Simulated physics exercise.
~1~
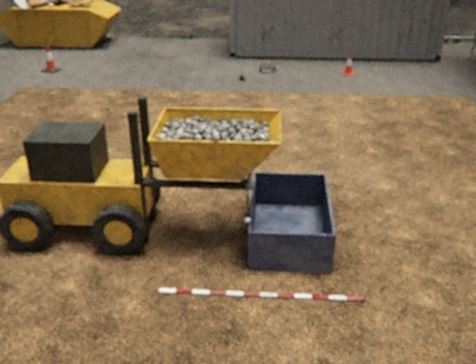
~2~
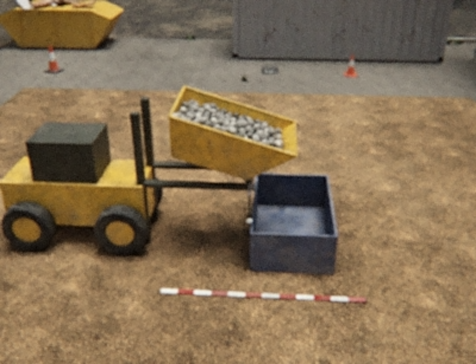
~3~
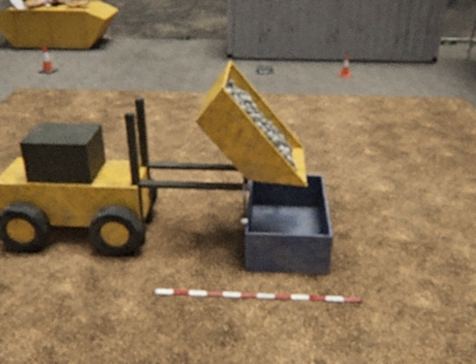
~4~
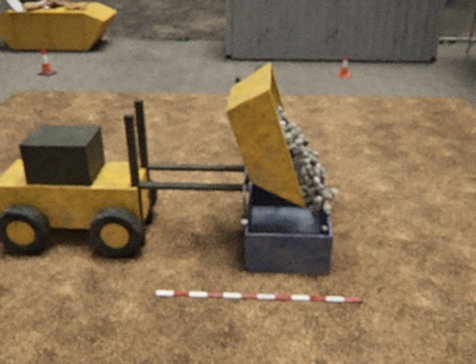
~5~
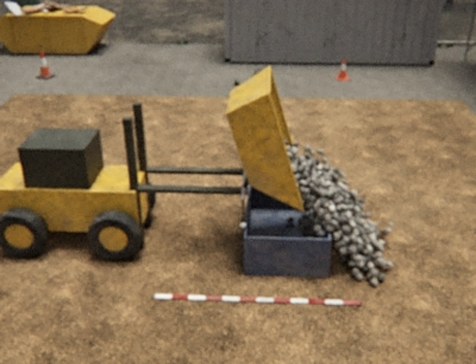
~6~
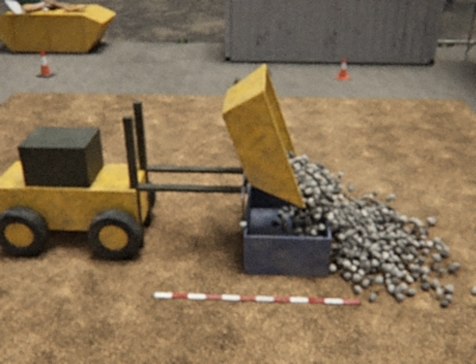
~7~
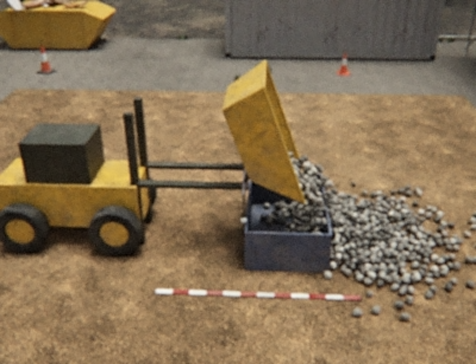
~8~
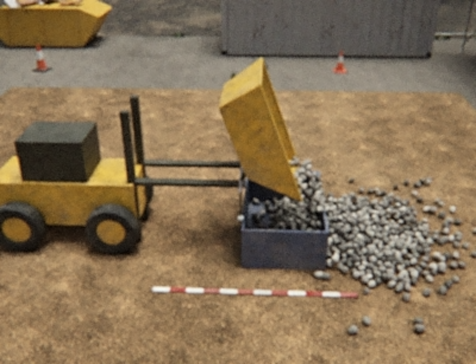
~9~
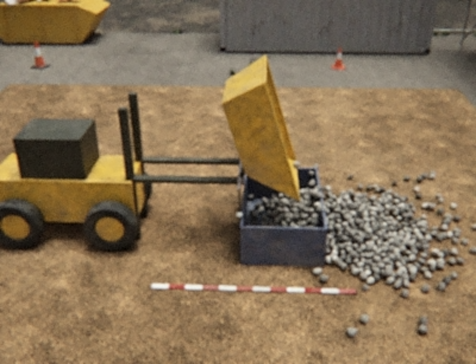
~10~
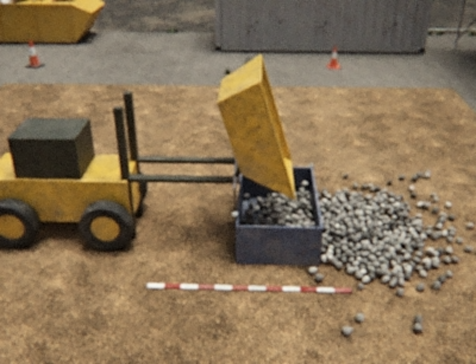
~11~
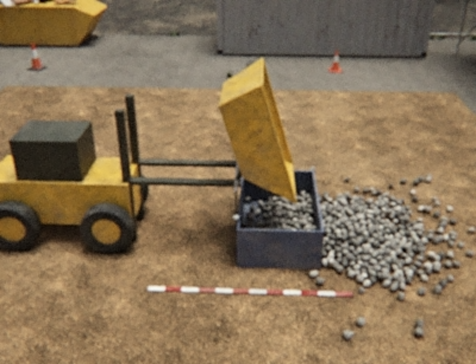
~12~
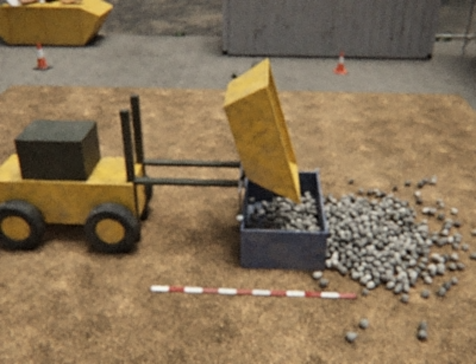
A yellow skip full of grey stones on a fork truck tips forward to the right over a dark blue bin, spilling its load, and shakes slightly; the emptied skip stays steeply tilted, with some stones in the bin and most spread on the ground beyond it.
